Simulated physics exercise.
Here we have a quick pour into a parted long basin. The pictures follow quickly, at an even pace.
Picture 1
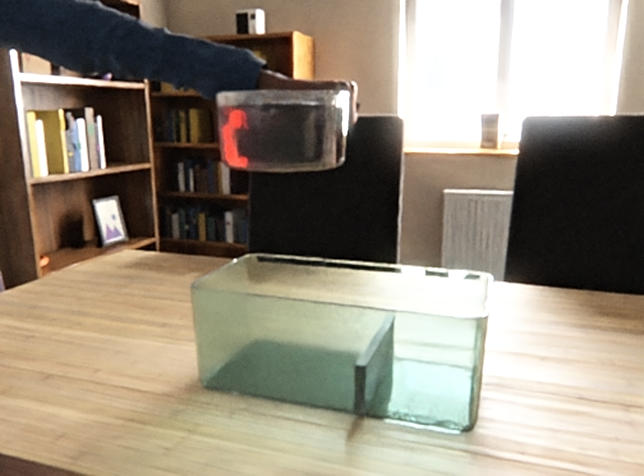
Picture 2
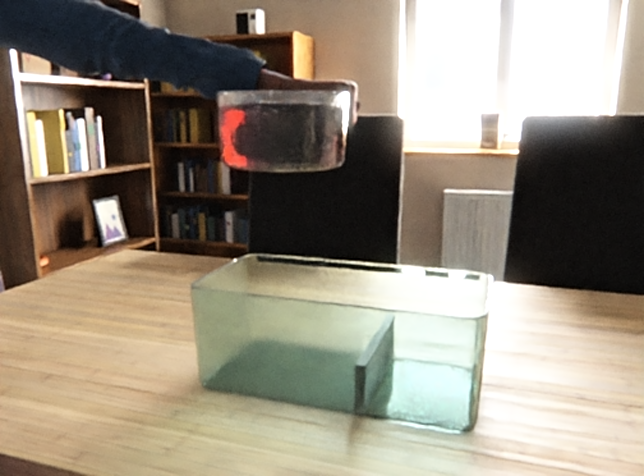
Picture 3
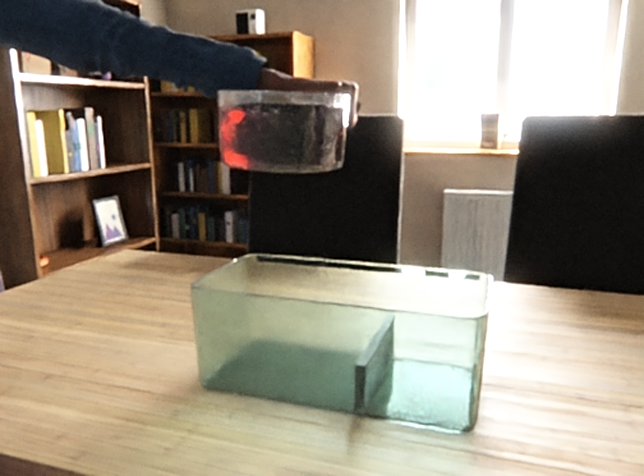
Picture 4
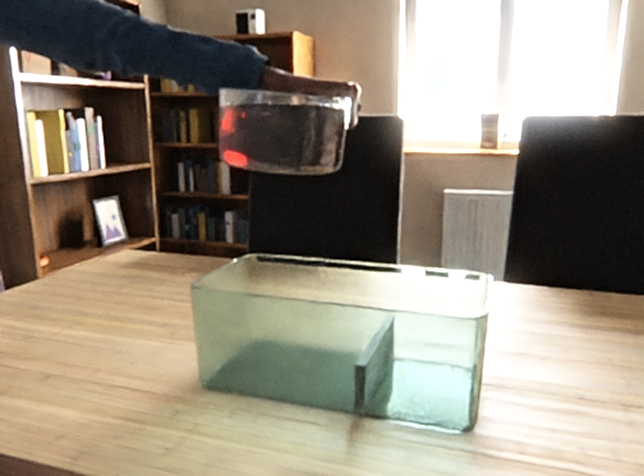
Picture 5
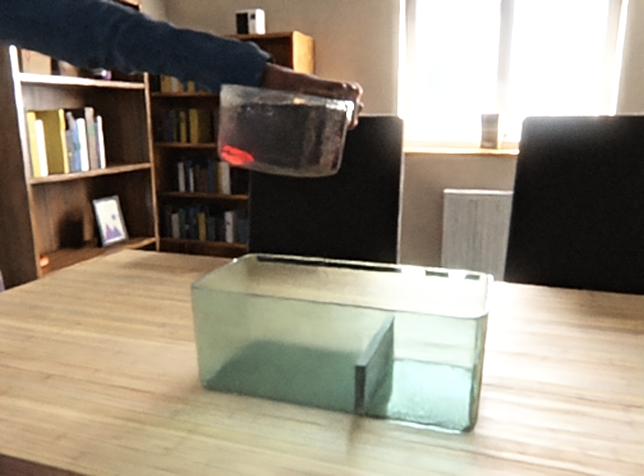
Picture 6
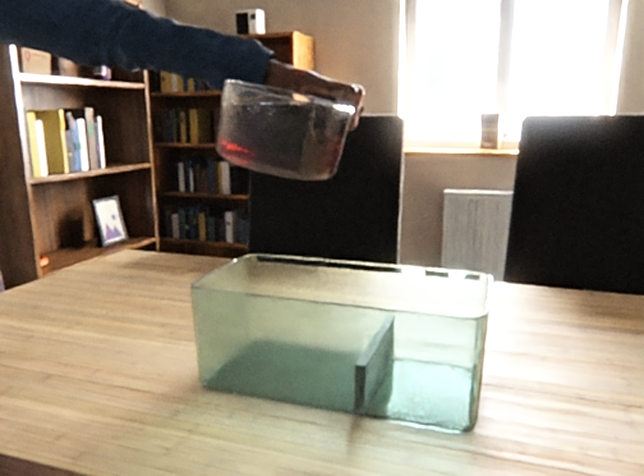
An arm in a blue sleeve held a clear container with a reddish patch above a long, divided glass basin on a wooden table, then slowly tilted it slightly down to the right.
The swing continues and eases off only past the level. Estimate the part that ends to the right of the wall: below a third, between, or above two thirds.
The share right of the wall is over two thirds.
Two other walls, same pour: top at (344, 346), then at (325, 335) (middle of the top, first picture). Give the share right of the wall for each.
Roughly 95 per cent, and 95 per cent.
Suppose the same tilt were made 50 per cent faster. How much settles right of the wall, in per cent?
Roughly 75 in a hundred.
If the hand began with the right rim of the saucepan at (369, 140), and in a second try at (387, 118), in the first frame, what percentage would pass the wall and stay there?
About 90 and 85 per cent.
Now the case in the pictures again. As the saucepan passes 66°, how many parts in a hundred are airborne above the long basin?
Close to 30 per cent.
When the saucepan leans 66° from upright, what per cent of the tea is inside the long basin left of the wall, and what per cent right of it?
Left about 0, right about 10.
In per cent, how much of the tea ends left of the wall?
It comes to 20 per cent or so.
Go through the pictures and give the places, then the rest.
The first picture shows tilt 0°; pouring edge (343, 95); surface from (230, 107) to (343, 106); the long basin's rim runs from (221, 270) to (489, 296); the wall's top is at (377, 339).
The second picture shows tilt 1°; pouring edge (343, 96); surface from (230, 107) to (343, 106).
The third picture shows tilt 2°; pouring edge (344, 98); surface from (231, 106) to (344, 106).
The fourth picture shows tilt 5°; pouring edge (346, 101); surface from (232, 106) to (344, 107).
The fifth picture shows tilt 9°; pouring edge (347, 106); surface from (234, 105) to (346, 108).
The sixth picture shows tilt 13°; pouring edge (349, 111); surface from (234, 107) to (349, 107).
A moment on, the saucepan is tipped part way and 57 per cent is still to pour, 1 is left of the wall and 10 right of it.
Next, the saucepan is tipped on its side and 13 per cent is still to pour, 5 is left of the wall and 70 right of it.
Then the saucepan is tipped right over and 1 per cent is still to pour, 18 is left of the wall and 78 right of it.
Later the saucepan is tipped right over and 0 per cent is still to pour, 21 is left of the wall and 78 right of it.
At rest 21 per cent lies left of the wall, 78 right of it and 1 outside.
